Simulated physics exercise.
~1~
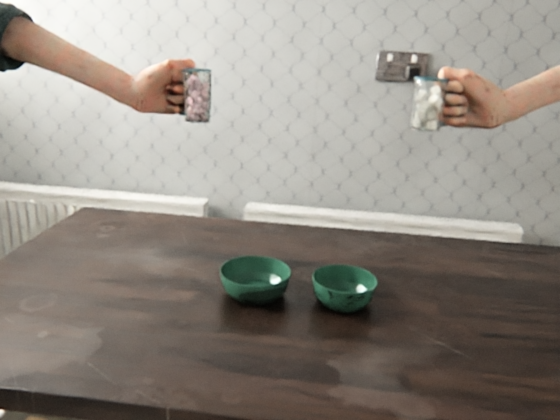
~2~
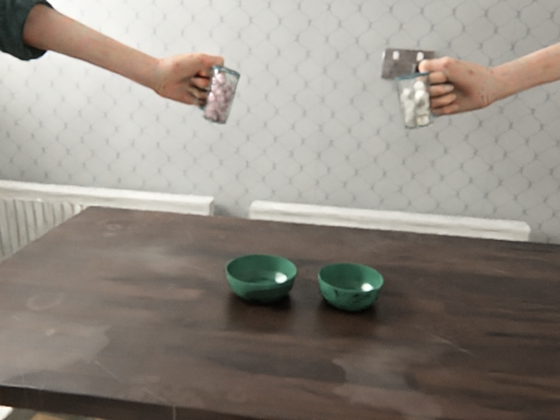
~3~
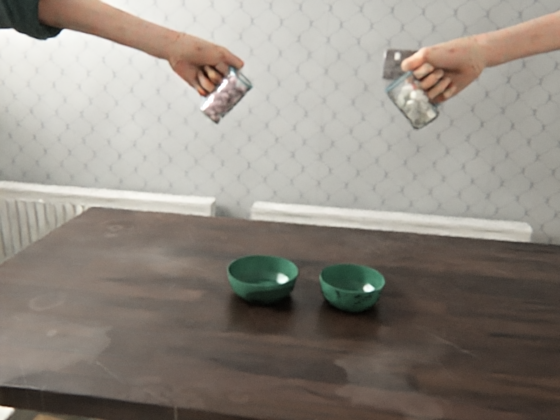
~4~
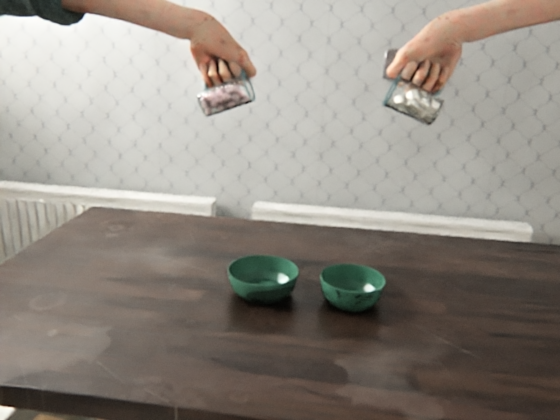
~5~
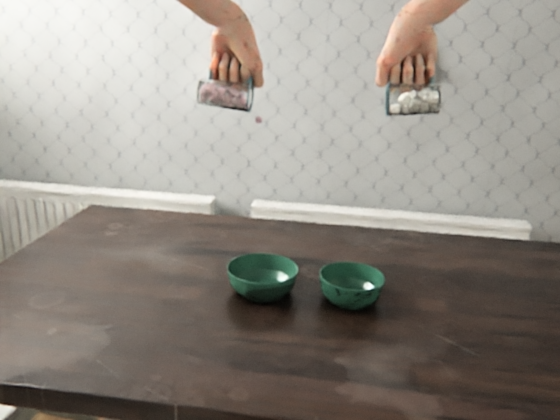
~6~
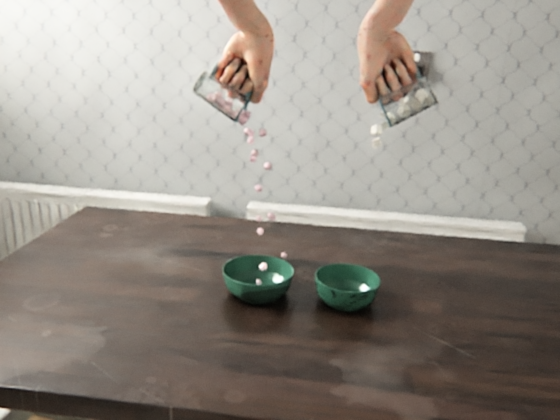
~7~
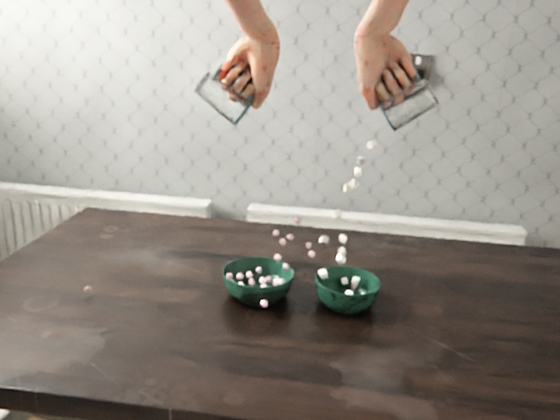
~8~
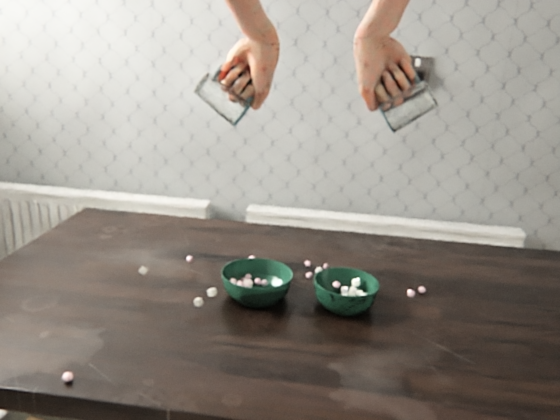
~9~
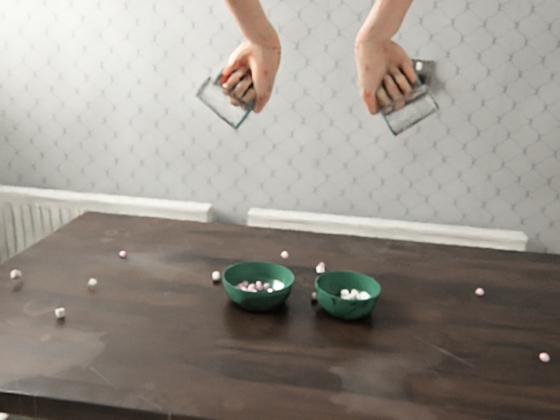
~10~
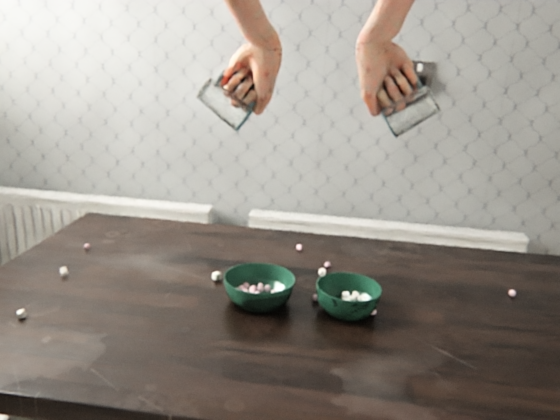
On a dark wooden table, two hands tipping cups of small pink and white pieces into green bowls, some scattering around them.
